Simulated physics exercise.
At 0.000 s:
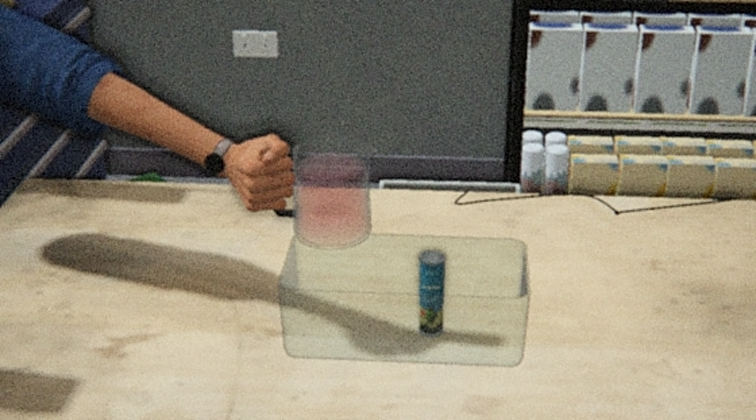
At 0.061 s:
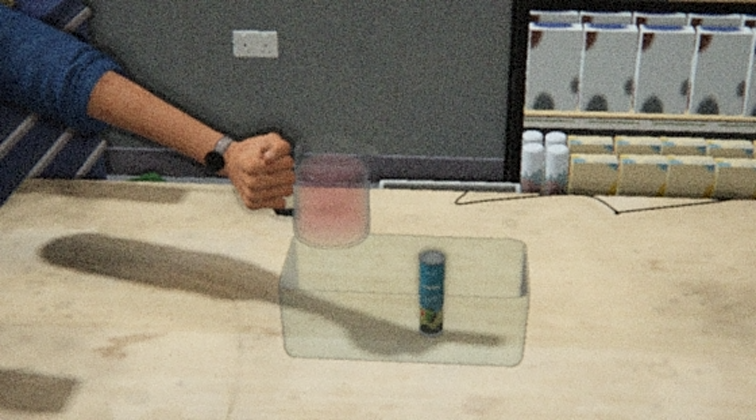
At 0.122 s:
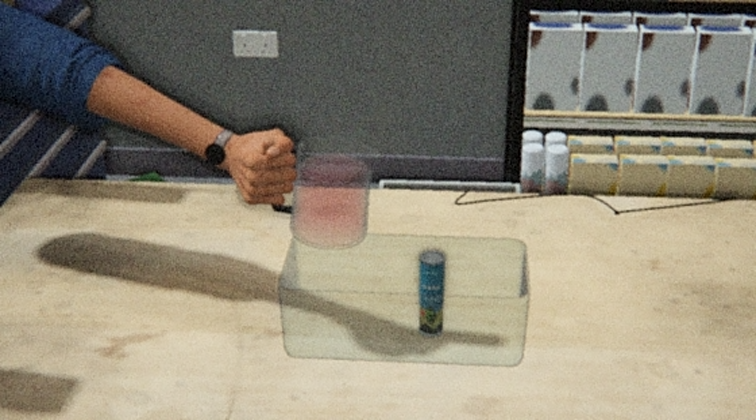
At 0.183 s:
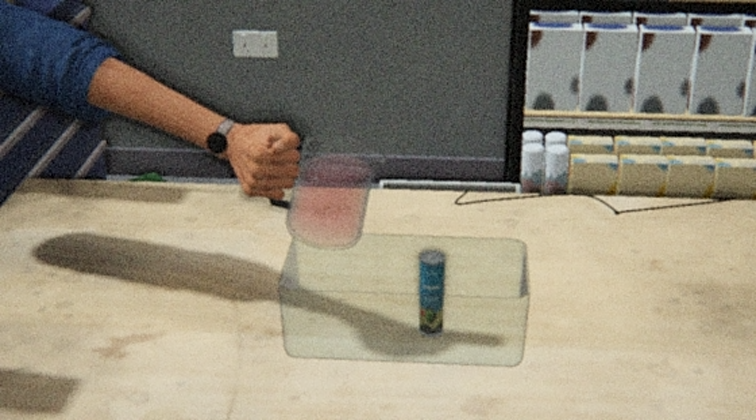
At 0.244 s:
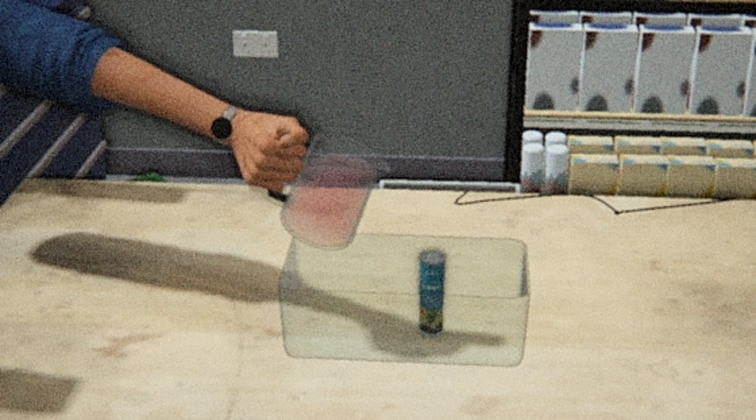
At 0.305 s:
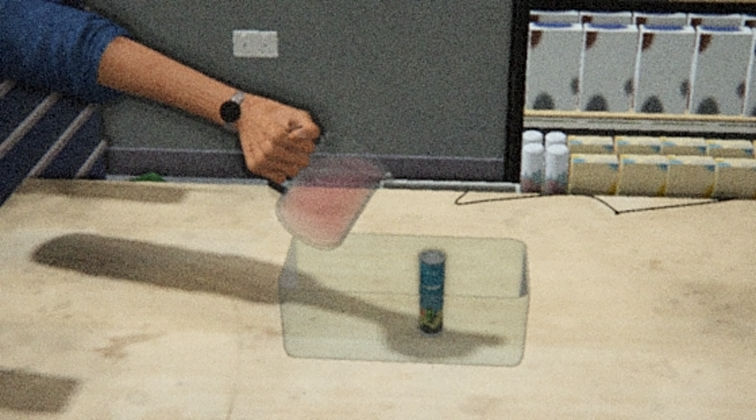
On a pale wooden tabletop, a hand with a wristwatch holds a clear pitcher of pinkish liquid above a long see-through basin with a blue tin, then steadily tilts the pitcher to the right, its right rim dipping lower.
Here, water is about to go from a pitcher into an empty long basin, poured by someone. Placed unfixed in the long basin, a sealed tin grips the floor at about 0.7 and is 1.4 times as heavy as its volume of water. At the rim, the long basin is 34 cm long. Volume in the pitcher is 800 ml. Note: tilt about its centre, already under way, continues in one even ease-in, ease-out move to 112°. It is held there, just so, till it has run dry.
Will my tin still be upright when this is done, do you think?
Looks like it can't take it.
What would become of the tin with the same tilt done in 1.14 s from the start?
Then it tips over.
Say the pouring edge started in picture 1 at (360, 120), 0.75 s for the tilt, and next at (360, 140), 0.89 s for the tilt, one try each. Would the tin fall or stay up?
The tin stays vertical the first time and stays vertical the second time.
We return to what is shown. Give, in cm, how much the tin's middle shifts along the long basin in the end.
It finishes around 7.0 cm from where it began.
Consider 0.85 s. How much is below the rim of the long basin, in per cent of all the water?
Around 70 in a hundred.
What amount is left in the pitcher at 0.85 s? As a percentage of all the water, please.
Remaining share: Approx. 20 %.
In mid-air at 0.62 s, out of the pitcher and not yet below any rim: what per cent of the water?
Estimate: Some 20 % of the total.
Then, 0.62 s in, the tilt is 93° and 70 per cent is still to pour; the tin stands where it began.
Then, 0.85 s in, the tilt is 112° and 19 per cent is still to pour; the tin leans 7°.
Then, 1.09 s in, the tilt is 112° and 2 per cent is still to pour; the tin lies on its side.
Then, 1.35 s in, the tilt is 112° and 0 per cent is still to pour; the tin lies on its side.
Finally, the tin lies on its side.
